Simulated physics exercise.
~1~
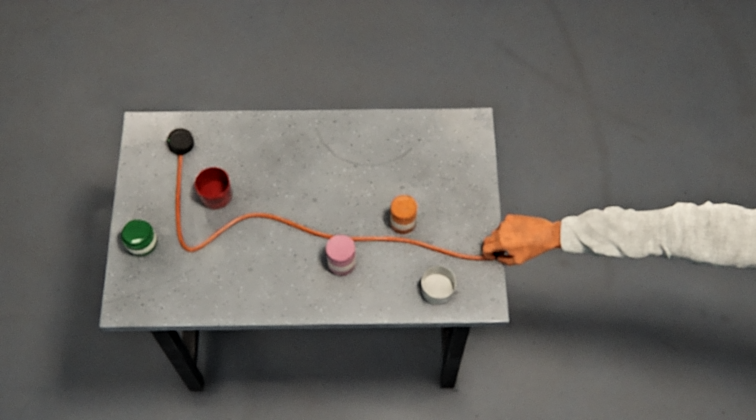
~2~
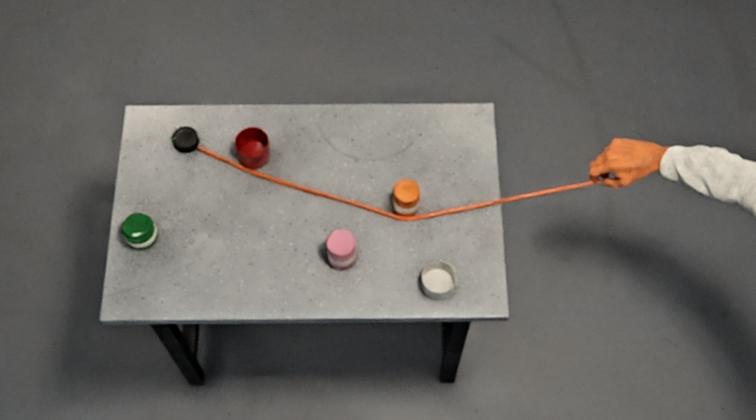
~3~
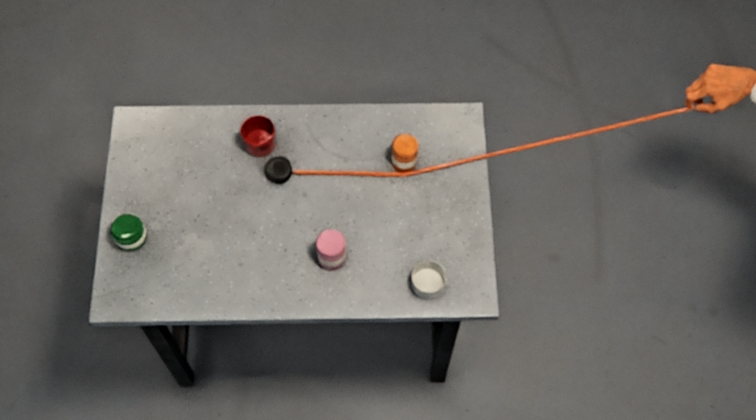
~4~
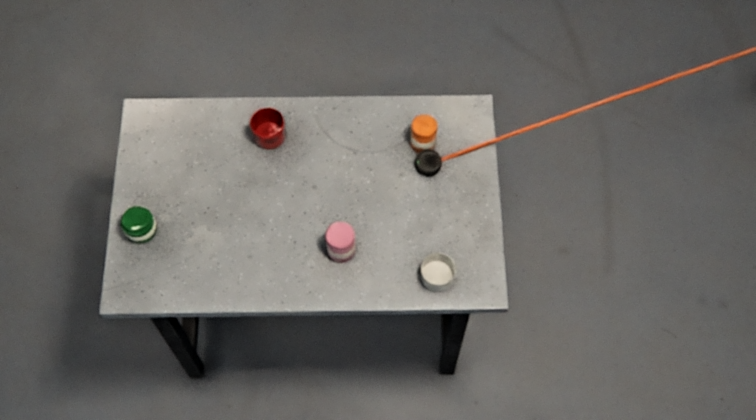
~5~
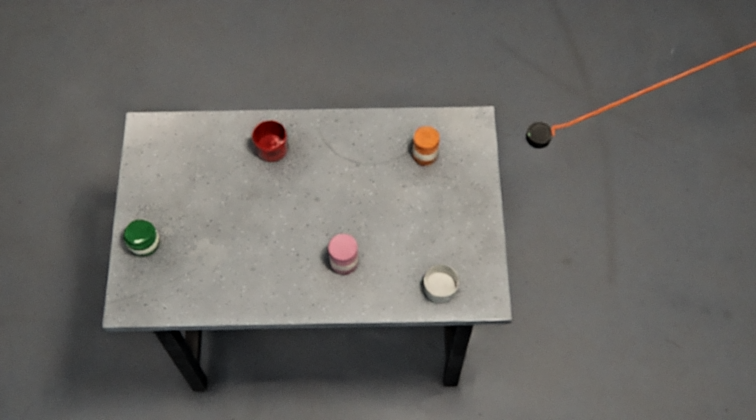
The clip opens on a gray table where a slack orange cord winds from a black puck past a red mug, a pink tin and an orange tin to a hand at the right edge, with a green jar and a white cup nearby. The hand pulls the cord rightward until it tightens, sweeping the red mug right and toward the far side. The puck then slides right as the cord shifts the orange tin toward the far edge. With the hand out of view, the puck reaches the orange tin, which has moved slightly right. Finally, the puck is beyond the table's right edge, still on the taut cord, while all five containers remain on top.
